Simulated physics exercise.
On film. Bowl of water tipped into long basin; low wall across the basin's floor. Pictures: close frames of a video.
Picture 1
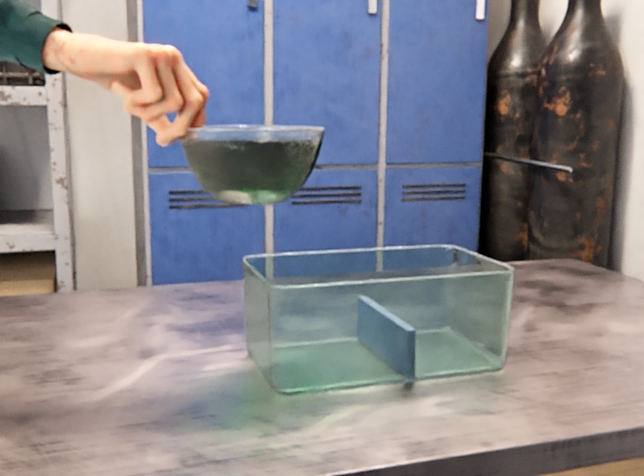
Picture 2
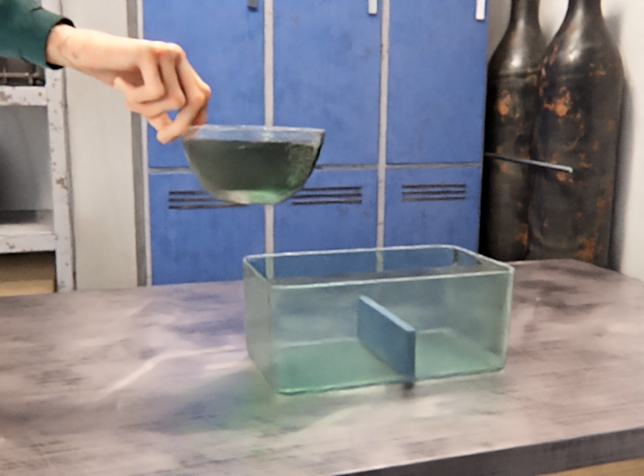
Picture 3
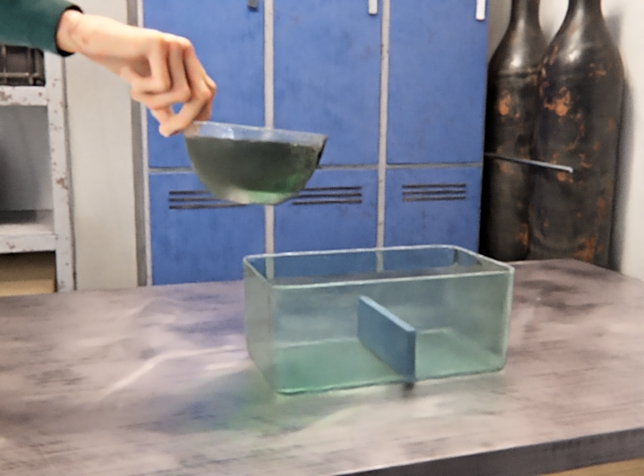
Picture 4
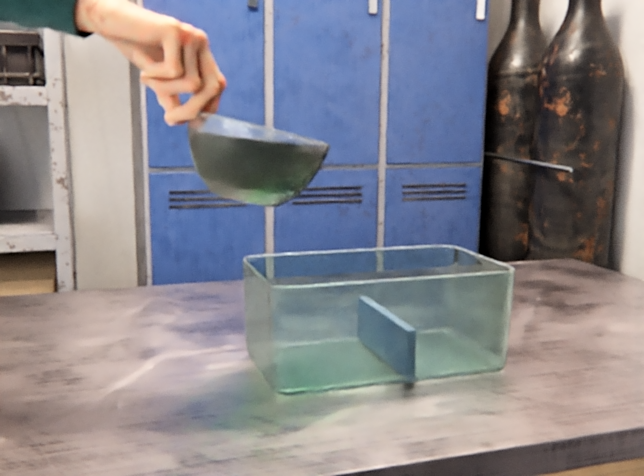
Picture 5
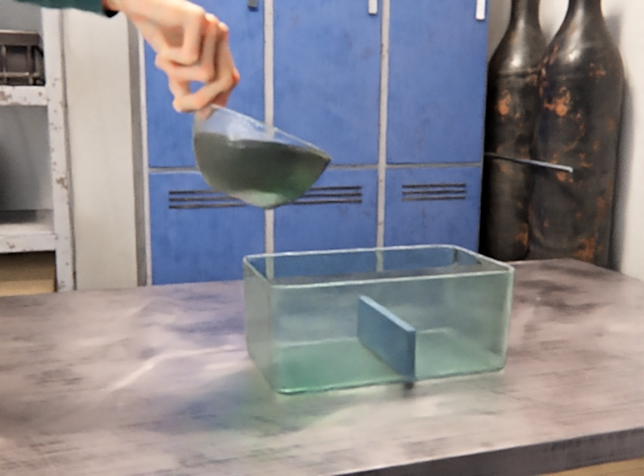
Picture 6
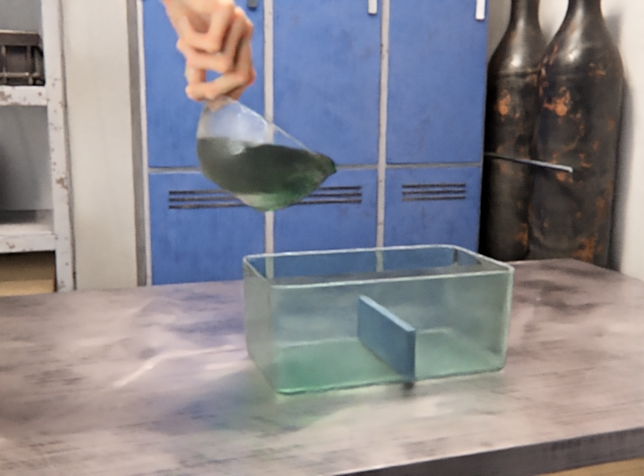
A hand in a dark green sleeve holds a clear glass bowl of dark greenish water at upper left, above a long clear basin with a low blue wall across its floor. The basin rests on a mottled grey table, seen from slightly above, before blue lockers and two dark, rusty bottle-shaped vessels. The camera stays still as the hand rises rightward, tilting the bowl until water reaches its lowered right lip.
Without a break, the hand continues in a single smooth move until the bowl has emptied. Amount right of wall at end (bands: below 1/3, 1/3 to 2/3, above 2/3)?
Most likely the amount right of the wall will not reach a third.
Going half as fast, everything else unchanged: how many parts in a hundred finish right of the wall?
Roughly 20 per cent ends up there.
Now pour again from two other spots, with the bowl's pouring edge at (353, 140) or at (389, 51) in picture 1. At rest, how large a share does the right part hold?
The first start yields 45 per cent, the second 75 per cent.
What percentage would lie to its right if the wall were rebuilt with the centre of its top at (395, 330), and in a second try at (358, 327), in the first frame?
Note - case one near 20 %, case two near 45 %.
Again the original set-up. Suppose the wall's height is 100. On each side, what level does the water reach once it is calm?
Left 50 per cent, right 10.
A moment on, the bowl is tipped on its side and 16 per cent is still to pour, 48 is left of the wall and 3 right of it.
Next, the bowl is tipped right over and 0 per cent is still to pour, 86 is left of the wall and 4 right of it.
Then the bowl is tipped right over and 0 per cent is still to pour, 86 is left of the wall and 7 right of it.
Later the bowl is tipped right over and 0 per cent is still to pour, 85 is left of the wall and 8 right of it.
In the end 85 per cent lies left of the wall, 8 right of it and 6 outside.
